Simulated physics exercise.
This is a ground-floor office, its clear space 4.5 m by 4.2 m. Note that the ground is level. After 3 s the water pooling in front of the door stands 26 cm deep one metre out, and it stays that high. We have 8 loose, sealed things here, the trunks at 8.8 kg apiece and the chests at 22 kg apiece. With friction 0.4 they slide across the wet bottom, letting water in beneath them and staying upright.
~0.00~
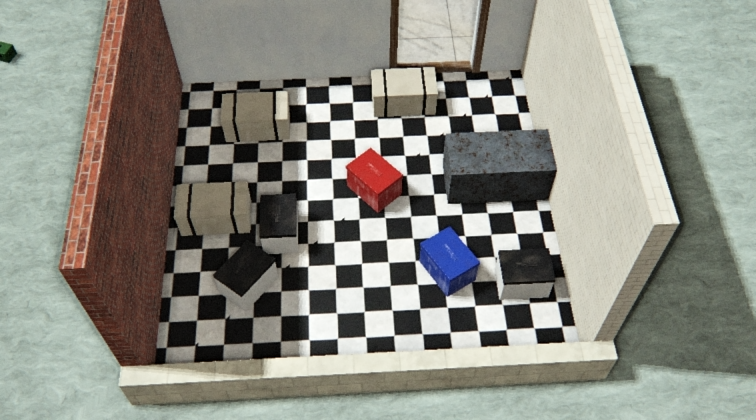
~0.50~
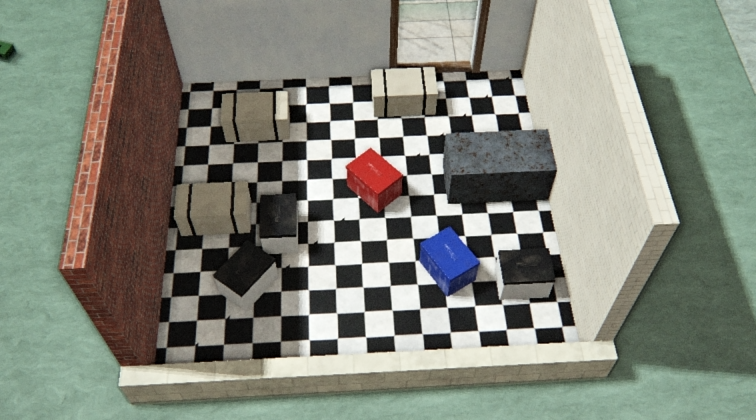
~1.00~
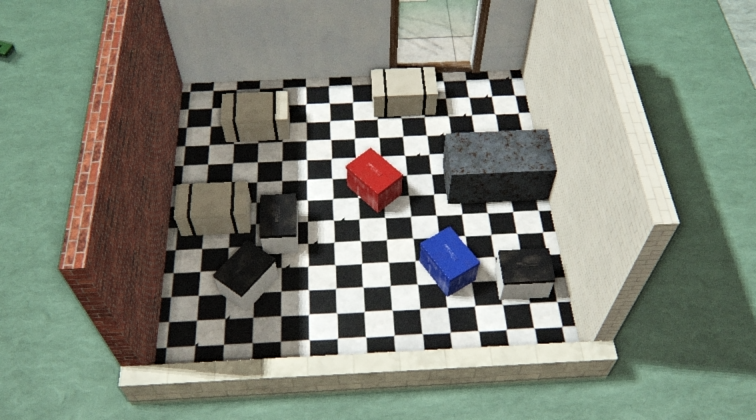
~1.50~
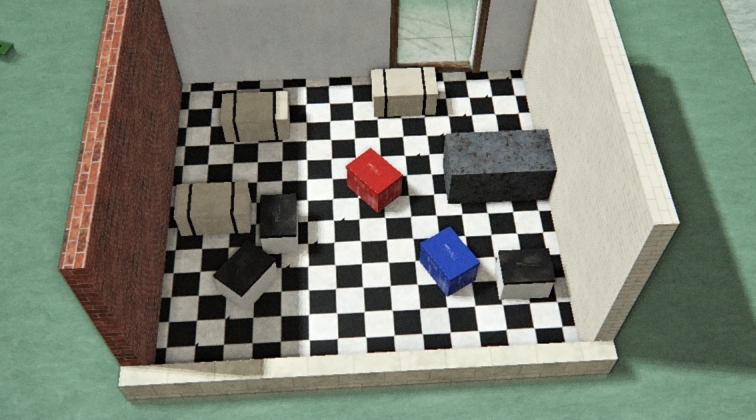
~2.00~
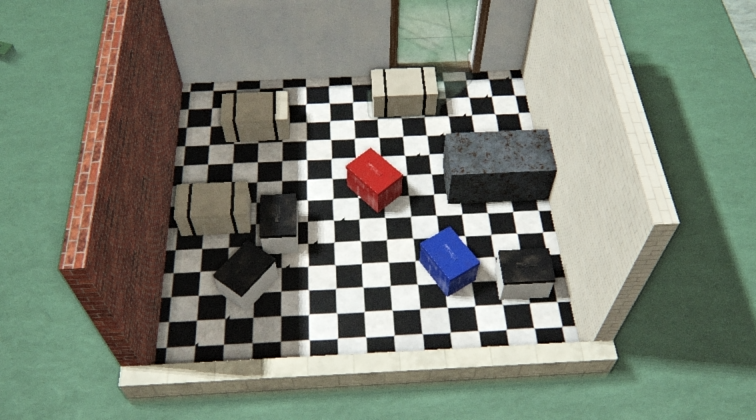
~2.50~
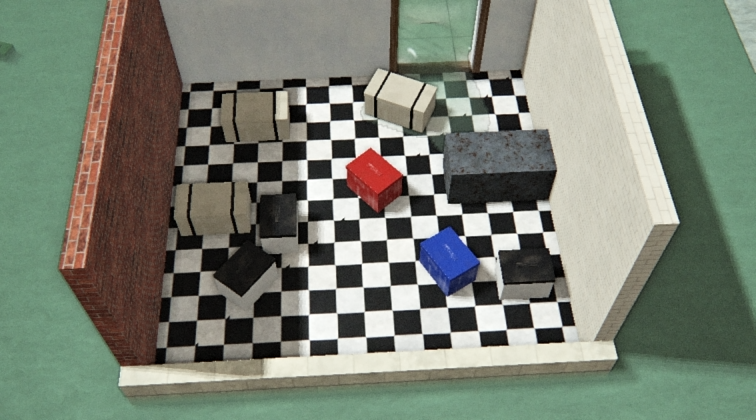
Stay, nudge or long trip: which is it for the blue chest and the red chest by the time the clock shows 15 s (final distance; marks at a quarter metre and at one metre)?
Lab note - blue chest, small displacement; red chest, large displacement.
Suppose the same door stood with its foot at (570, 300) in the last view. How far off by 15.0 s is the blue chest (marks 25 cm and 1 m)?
So the blue chest is well away by then.
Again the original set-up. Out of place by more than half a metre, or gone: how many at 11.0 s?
I make it 3.
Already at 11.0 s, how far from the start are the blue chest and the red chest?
0 and 250 cm, roughly.
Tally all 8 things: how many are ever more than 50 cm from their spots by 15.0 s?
The tally stands at 8.
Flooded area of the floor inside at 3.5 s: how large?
At that time the wet patch spans about 4.0 m2.
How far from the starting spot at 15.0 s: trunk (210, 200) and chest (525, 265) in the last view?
100 cm and 100 cm respectively.
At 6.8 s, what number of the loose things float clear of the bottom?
1.
After 3.5 s the blue chest is near (450, 253), 0.0 m from its start, aground; the red chest is near (374, 171), 0.0 m from its start, aground; 0 afloat.
After 6.8 s the blue chest is near (450, 253), 0.0 m from its start, aground; the red chest is near (318, 226), 1.0 m from its start, aground; 1 afloat.
After 11.0 s the blue chest is near (450, 253), 0.0 m from its start, aground; the red chest is near (249, 339), 2.5 m from its start, afloat; 6 afloat.
After 15.0 s the blue chest is near (408, 285), 0.6 m from its start, afloat; the red chest is near (186, 217), 2.2 m from its start, afloat; 7 afloat.
